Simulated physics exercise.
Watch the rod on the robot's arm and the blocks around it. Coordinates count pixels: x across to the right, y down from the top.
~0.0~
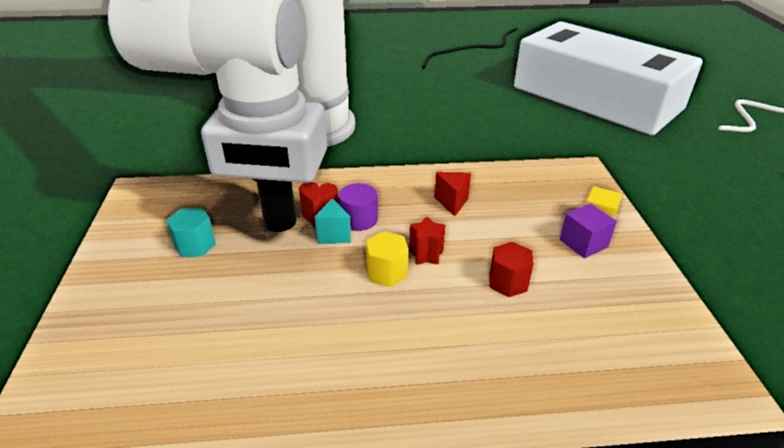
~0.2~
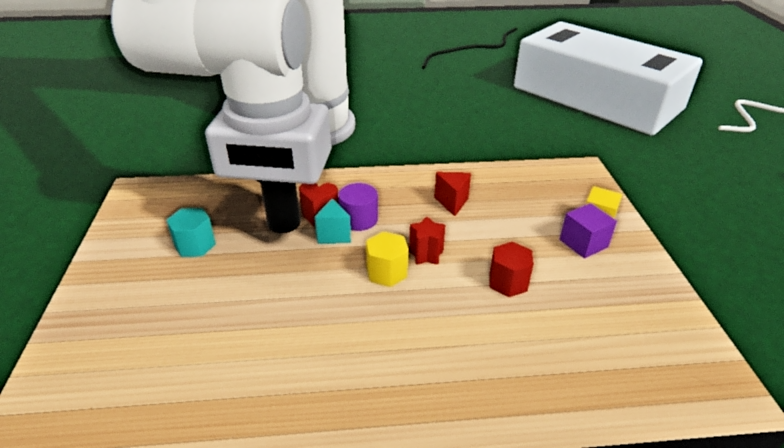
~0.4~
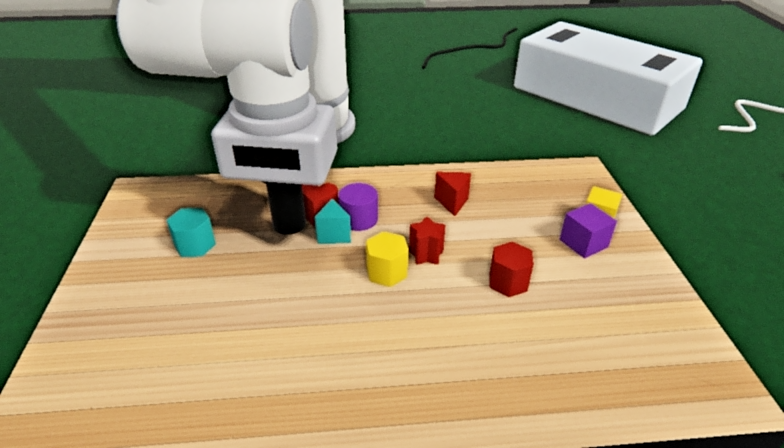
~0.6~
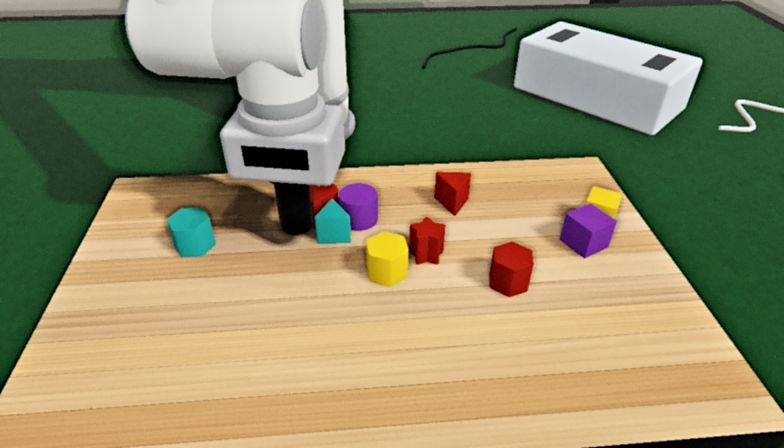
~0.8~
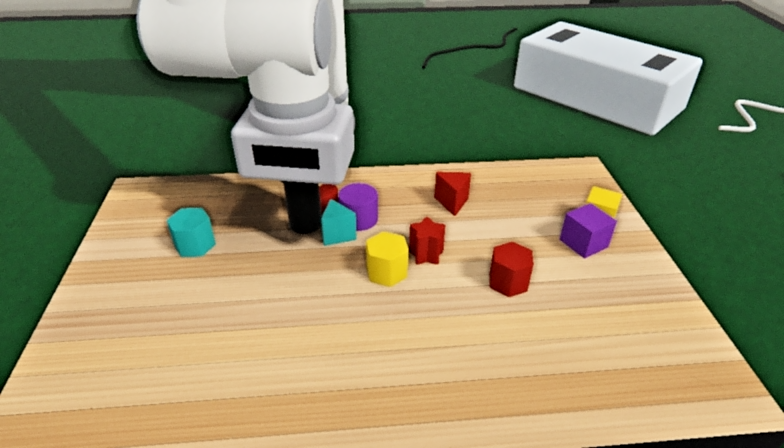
The video shows a robot arm moving its black rod slowly rightward over a wooden table of coloured blocks, passing in front of a red heart-shaped block and then nudging a turquoise three-sided block slightly to the right.
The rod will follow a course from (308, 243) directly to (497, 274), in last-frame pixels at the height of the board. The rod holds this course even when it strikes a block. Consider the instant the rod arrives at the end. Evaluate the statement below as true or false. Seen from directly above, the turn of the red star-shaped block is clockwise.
Verdict: False.
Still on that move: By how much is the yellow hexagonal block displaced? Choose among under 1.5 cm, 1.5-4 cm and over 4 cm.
Ends 1.5 to 4 cm away.
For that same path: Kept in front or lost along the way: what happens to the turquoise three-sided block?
The block gets away.
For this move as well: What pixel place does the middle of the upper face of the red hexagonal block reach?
The spot you're after is about (535, 263) in the image.
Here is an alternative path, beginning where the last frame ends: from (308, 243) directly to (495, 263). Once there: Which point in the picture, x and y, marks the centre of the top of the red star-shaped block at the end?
I think it will end close to (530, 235).
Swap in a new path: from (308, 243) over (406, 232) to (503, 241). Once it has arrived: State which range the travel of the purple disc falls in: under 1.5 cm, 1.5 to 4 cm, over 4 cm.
Displacement: 1.5 to 4 cm.
On the path given first. One third of the way, rod at (368, 234); turquoise three-sided block at (373, 209), turned 85° anticlockwise.
Two thirds of the way, rod at (434, 245); turquoise three-sided block at (373, 209), turned 85° anticlockwise; yellow hexagonal block at (409, 258), turned 50° clockwise; red star-shaped block at (459, 227), turned 15° anticlockwise.
At the end, rod at (500, 255); turquoise three-sided block at (373, 209), turned 85° anticlockwise; yellow hexagonal block at (409, 258), turned 50° clockwise; red star-shaped block at (483, 224), turned 70° anticlockwise; red hexagonal block at (535, 263), turned 20° clockwise.
